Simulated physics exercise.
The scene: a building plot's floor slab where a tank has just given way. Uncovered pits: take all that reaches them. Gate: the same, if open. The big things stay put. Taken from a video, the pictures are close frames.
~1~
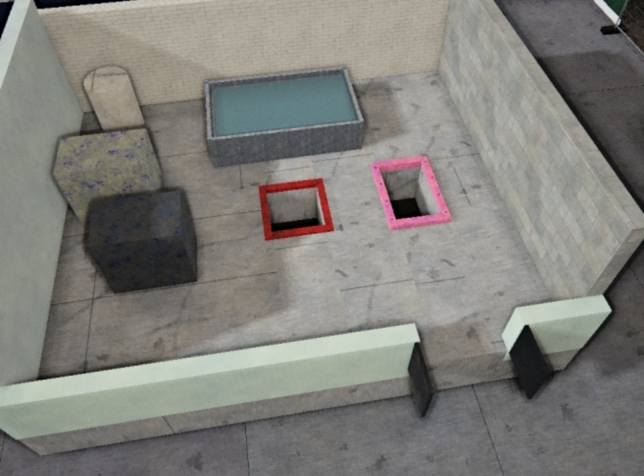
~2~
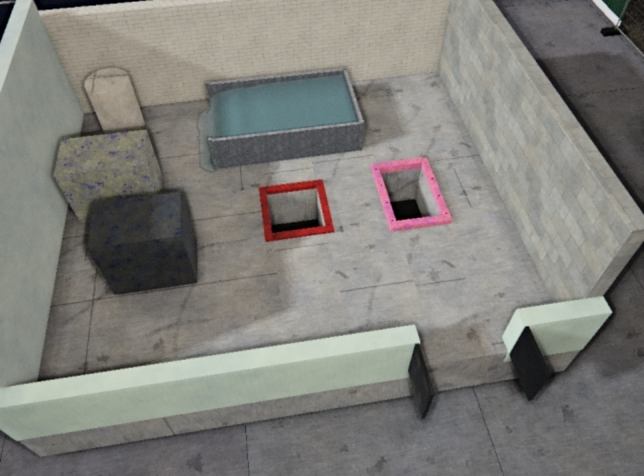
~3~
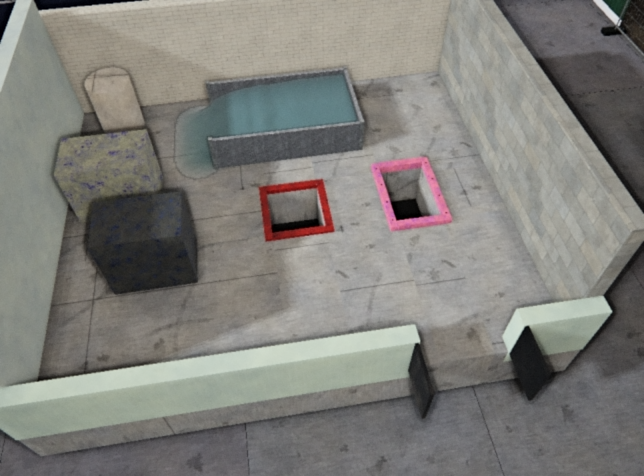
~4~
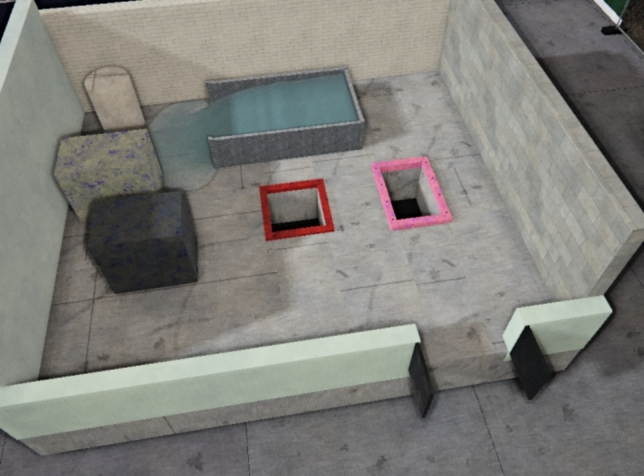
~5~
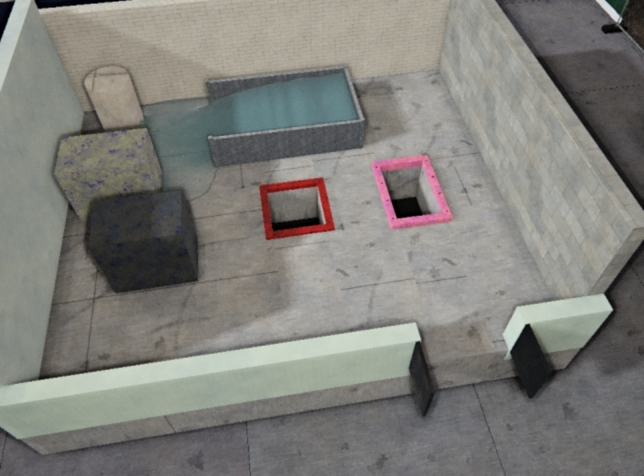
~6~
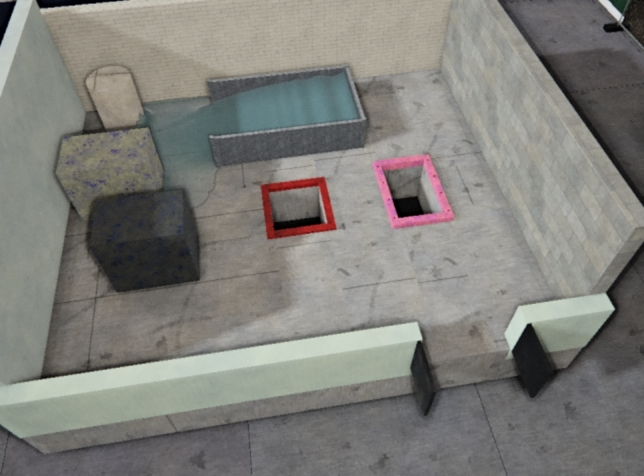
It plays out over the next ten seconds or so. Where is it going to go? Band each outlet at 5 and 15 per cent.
As I see it, the gate will not reach five per cent; the pink pit will not reach five per cent; the red pit will not reach five per cent.
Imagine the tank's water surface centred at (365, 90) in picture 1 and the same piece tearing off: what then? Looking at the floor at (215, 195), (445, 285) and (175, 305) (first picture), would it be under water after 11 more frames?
Soaked - unflooded - unflooded.
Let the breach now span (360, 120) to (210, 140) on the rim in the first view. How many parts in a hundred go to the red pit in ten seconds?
Red: 25 %.
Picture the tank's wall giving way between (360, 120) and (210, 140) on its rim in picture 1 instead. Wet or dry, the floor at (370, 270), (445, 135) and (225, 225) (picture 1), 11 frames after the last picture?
The first would be drenched, the second drenched and the third drenched.
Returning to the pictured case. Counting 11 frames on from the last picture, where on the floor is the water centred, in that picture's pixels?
I reckon somewhere around (195, 143).
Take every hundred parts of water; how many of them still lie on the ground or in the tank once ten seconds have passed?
Roughly 98 percent.
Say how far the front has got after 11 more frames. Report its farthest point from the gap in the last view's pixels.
Somewhere around (49, 333).
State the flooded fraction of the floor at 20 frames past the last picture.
Roughly 35 percent.
A moment on, water covers 15 % of the floor; the gate 0 %, the pink pit 0 %, the red pit 0 %.
Next, water covers 20 % of the floor; the gate 0 %, the pink pit 0 %, the red pit 0 %.
Then, water covers 35 % of the floor; the gate 0 %, the pink pit 0 %, the red pit 0 %.
Later, water covers 60 % of the floor; the gate 0 %, the pink pit 0 %, the red pit 1 %.
In the end, water covers 95 % of the floor; the gate 1 %, the pink pit 0 %, the red pit 1 %.
